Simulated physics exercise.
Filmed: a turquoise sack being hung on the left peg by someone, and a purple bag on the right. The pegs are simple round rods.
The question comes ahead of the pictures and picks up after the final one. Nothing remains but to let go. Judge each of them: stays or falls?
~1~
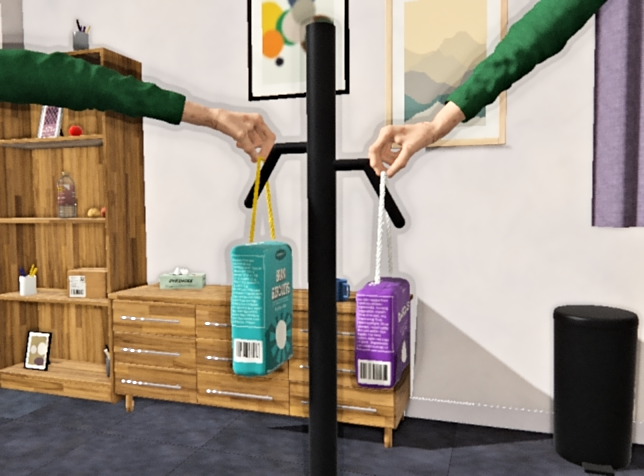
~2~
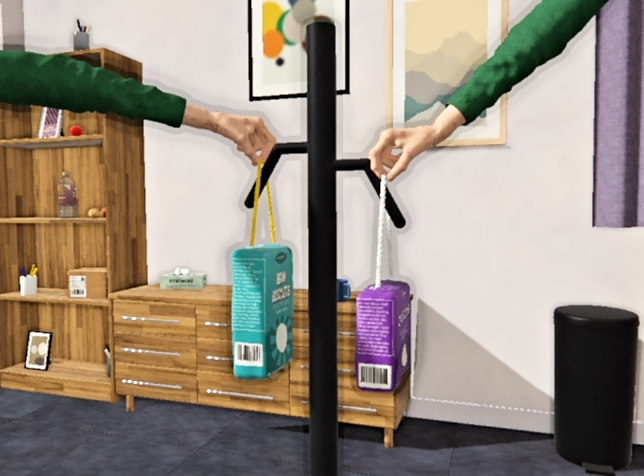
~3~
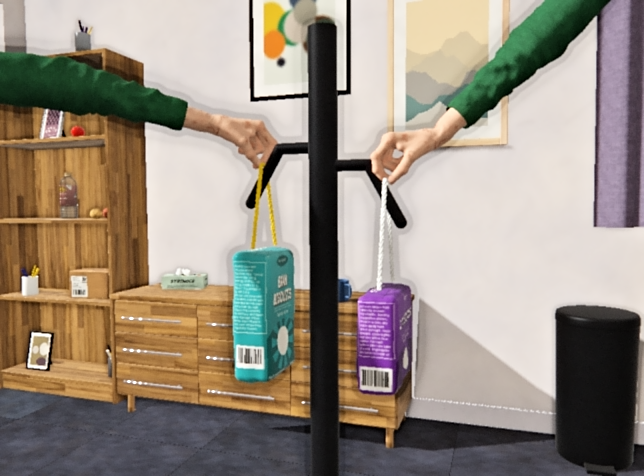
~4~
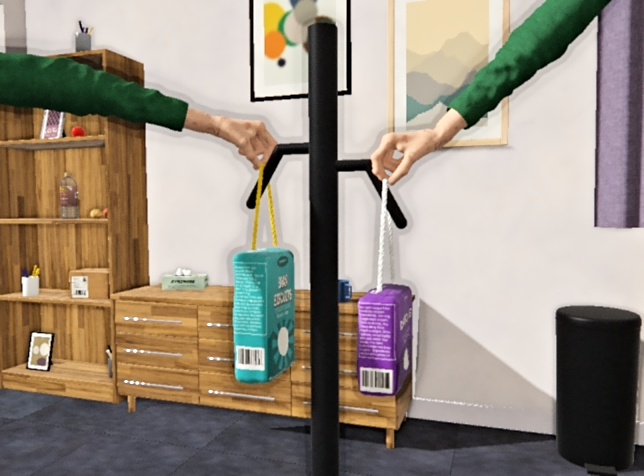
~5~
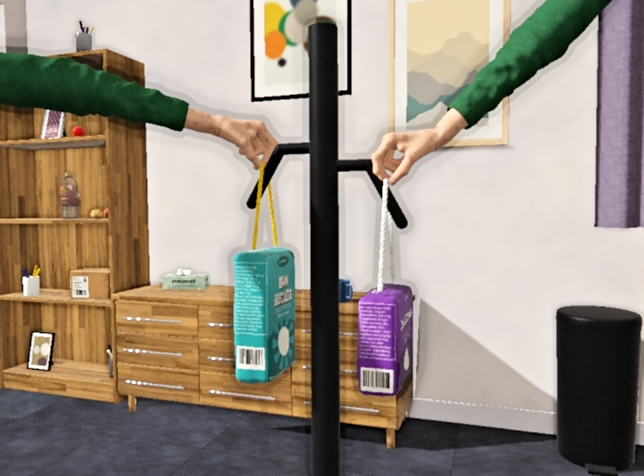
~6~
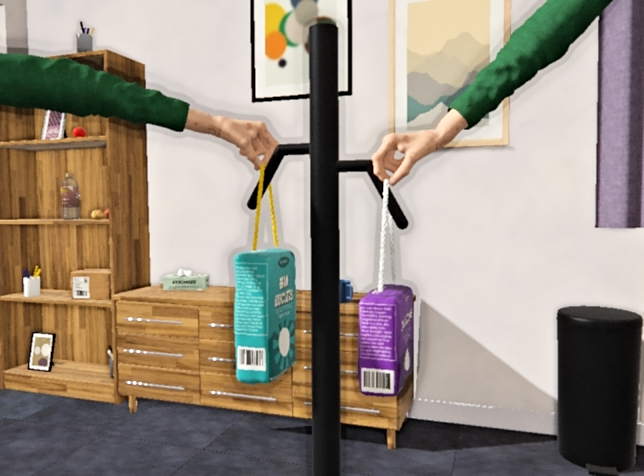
Outcome: The turquoise sack drops off, the purple bag drops off.
Then, 0.58 s later than the last view, turquoise sack on the floor; purple bag on the floor.
Then, 1.00 s later than the last view, turquoise sack falling; purple bag on the floor.
Finally, turquoise sack on the floor; purple bag on the floor. The turquoise sack comes down and the purple bag slips off its peg.
